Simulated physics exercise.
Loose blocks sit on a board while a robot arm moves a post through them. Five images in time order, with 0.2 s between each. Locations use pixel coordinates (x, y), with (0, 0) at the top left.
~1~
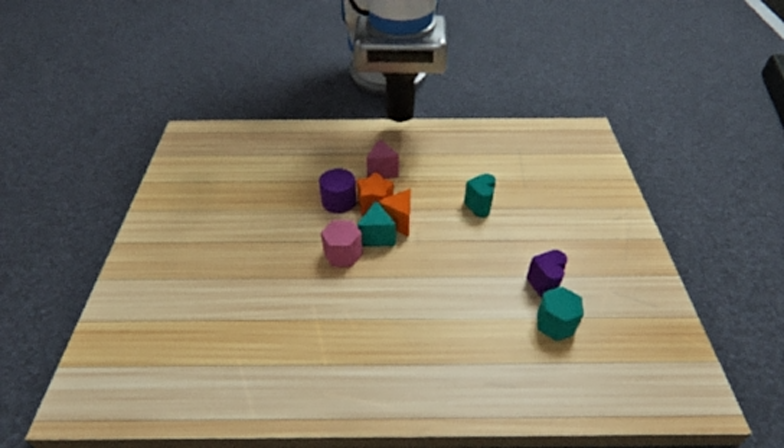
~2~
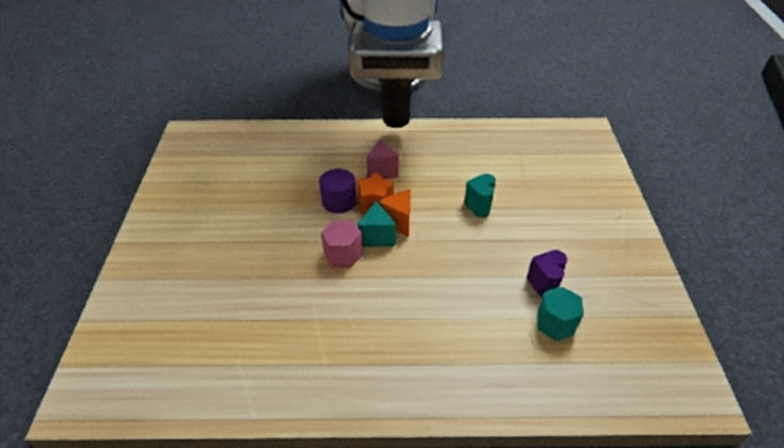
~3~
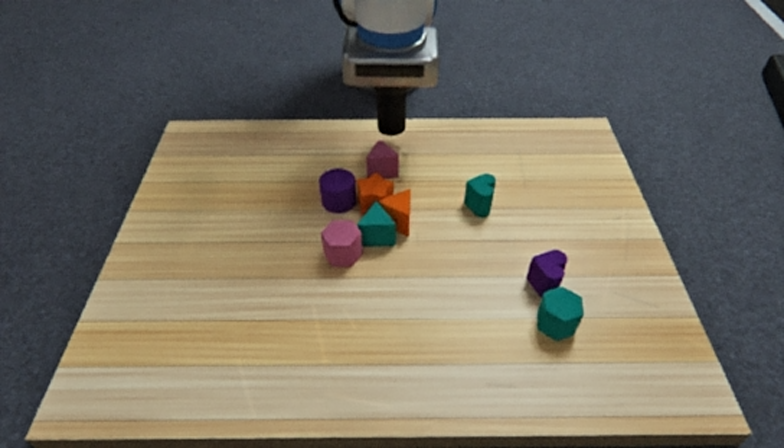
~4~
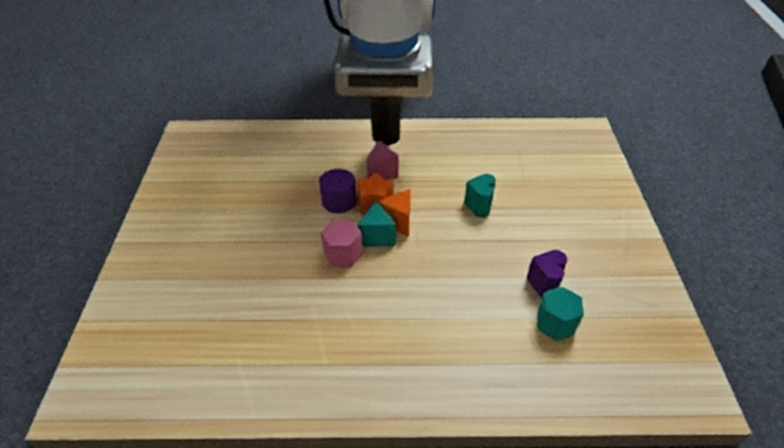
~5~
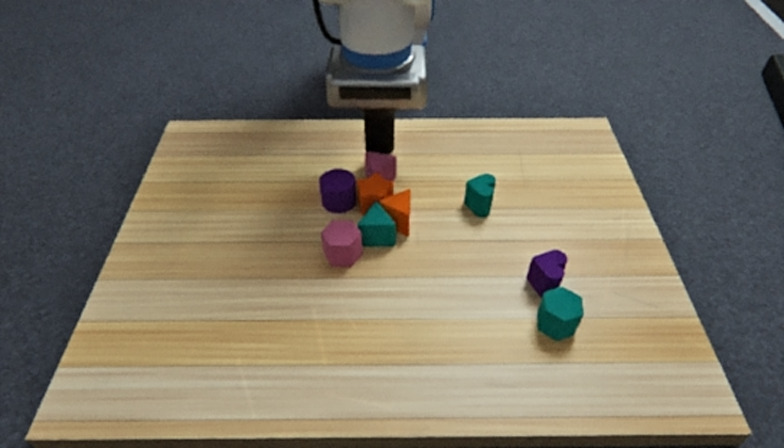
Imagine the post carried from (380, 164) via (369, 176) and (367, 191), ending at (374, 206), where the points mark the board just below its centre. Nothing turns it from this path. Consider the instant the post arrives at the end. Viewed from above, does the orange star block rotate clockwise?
I believe so.
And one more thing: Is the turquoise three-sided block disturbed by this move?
At the moment the path ends, the turquoise three-sided block no longer stands where it did.
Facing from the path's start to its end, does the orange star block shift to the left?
Yes - that is the case.
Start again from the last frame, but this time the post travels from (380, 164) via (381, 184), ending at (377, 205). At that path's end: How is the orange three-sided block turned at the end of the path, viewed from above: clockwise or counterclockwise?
Spin direction: Counter-clockwise.
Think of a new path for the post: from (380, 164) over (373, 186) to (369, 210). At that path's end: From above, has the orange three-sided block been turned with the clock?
Final answer: No.
What follows on the original path. Halfway along, post (365, 168); orange star block (386, 196), turned 35° clockwise; turquoise three-sided block (375, 218); pink three-sided block (381, 177), turned 65° anticlockwise; orange three-sided block (406, 212).
At the end, post (374, 190); purple circular block (336, 184); orange star block (404, 213), turned 45° clockwise; turquoise three-sided block (381, 233), turned 20° clockwise; pink three-sided block (399, 192), turned 80° anticlockwise; orange three-sided block (422, 232).
